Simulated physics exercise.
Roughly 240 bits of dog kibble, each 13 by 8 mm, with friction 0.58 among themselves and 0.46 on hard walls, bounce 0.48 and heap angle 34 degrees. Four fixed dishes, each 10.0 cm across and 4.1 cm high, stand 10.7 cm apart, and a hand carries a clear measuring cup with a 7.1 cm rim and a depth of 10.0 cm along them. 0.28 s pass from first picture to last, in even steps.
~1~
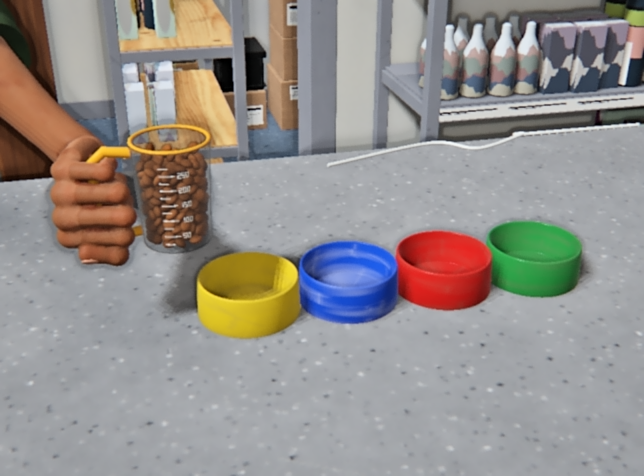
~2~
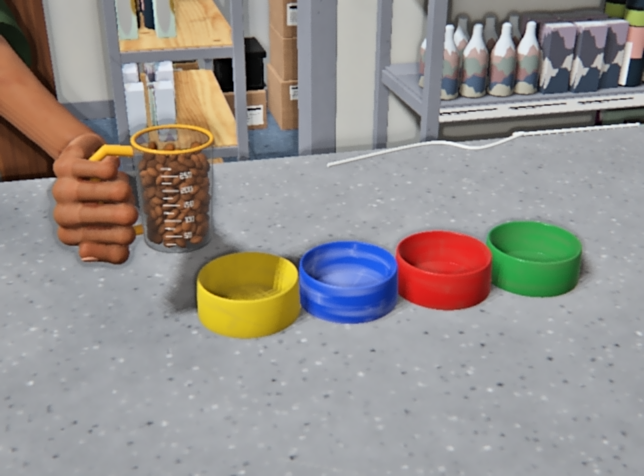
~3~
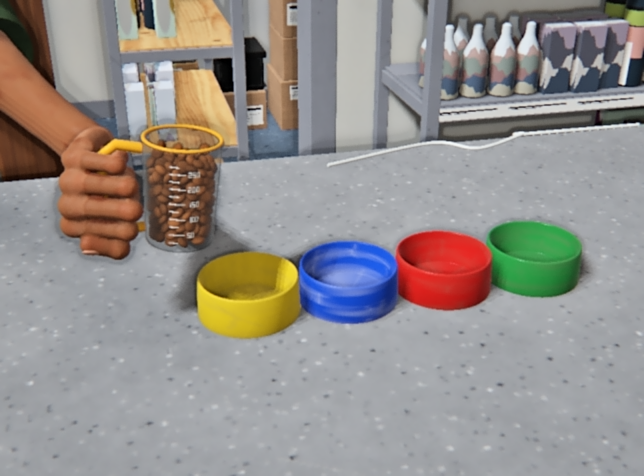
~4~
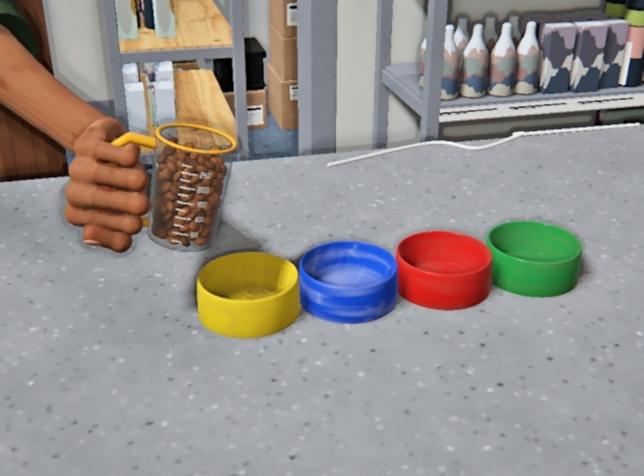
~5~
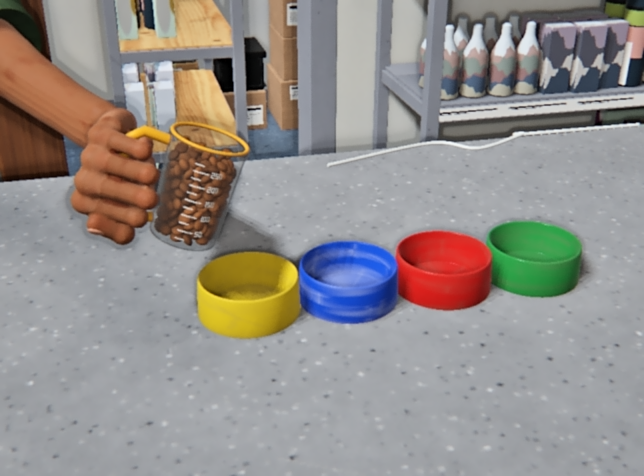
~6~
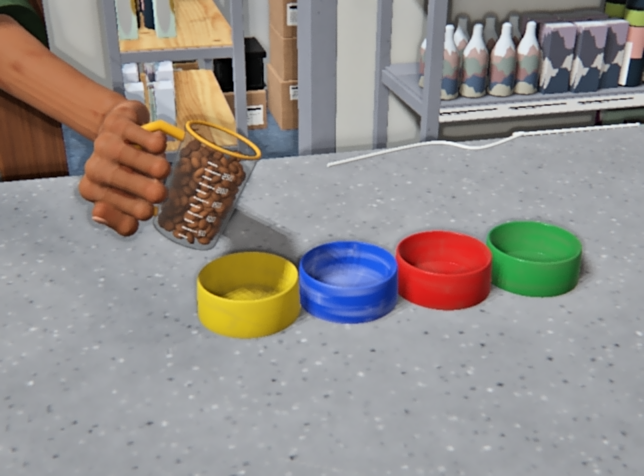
A hand holding a clear measuring cup full of brown kibble moved it slightly right and gradually tilted it rightward, while four dishes, yellow, blue, red and green, sat still on the speckled counter.
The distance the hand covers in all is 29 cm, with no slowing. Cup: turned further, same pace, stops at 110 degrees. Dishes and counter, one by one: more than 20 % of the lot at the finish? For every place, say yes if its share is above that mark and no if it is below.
Red: Yes, blue: Yes, green: No, yellow: No, counter: No.
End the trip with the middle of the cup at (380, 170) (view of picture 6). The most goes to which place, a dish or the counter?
Red.
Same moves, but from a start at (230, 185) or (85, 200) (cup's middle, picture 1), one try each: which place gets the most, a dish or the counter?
Red, then blue.
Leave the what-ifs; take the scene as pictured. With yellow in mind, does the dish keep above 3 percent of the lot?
For yellow, not so.
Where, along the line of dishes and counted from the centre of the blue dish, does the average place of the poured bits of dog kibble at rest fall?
Mean position: Around 8 cm toward bigger x from the centre.
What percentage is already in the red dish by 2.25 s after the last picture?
About 45 percent up to now.
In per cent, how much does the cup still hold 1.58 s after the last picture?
Around 20 per cent of the load.
Then, 0.95 s after the last picture, tilt 110 degrees; cup holds 65 %, blue 30 %.
Then, 1.58 s after the last picture, tilt 110 degrees; cup holds 20 %, red 40 %, blue 30 %.
Then, 2.25 s after the last picture, tilt 110 degrees; cup holds 10 %, red 45 %, blue 30 %, green 5 %.
In the end, red 45 %, blue 30 %, green 10 %, yellow 0 %, counter 5 %, cup 5 %.
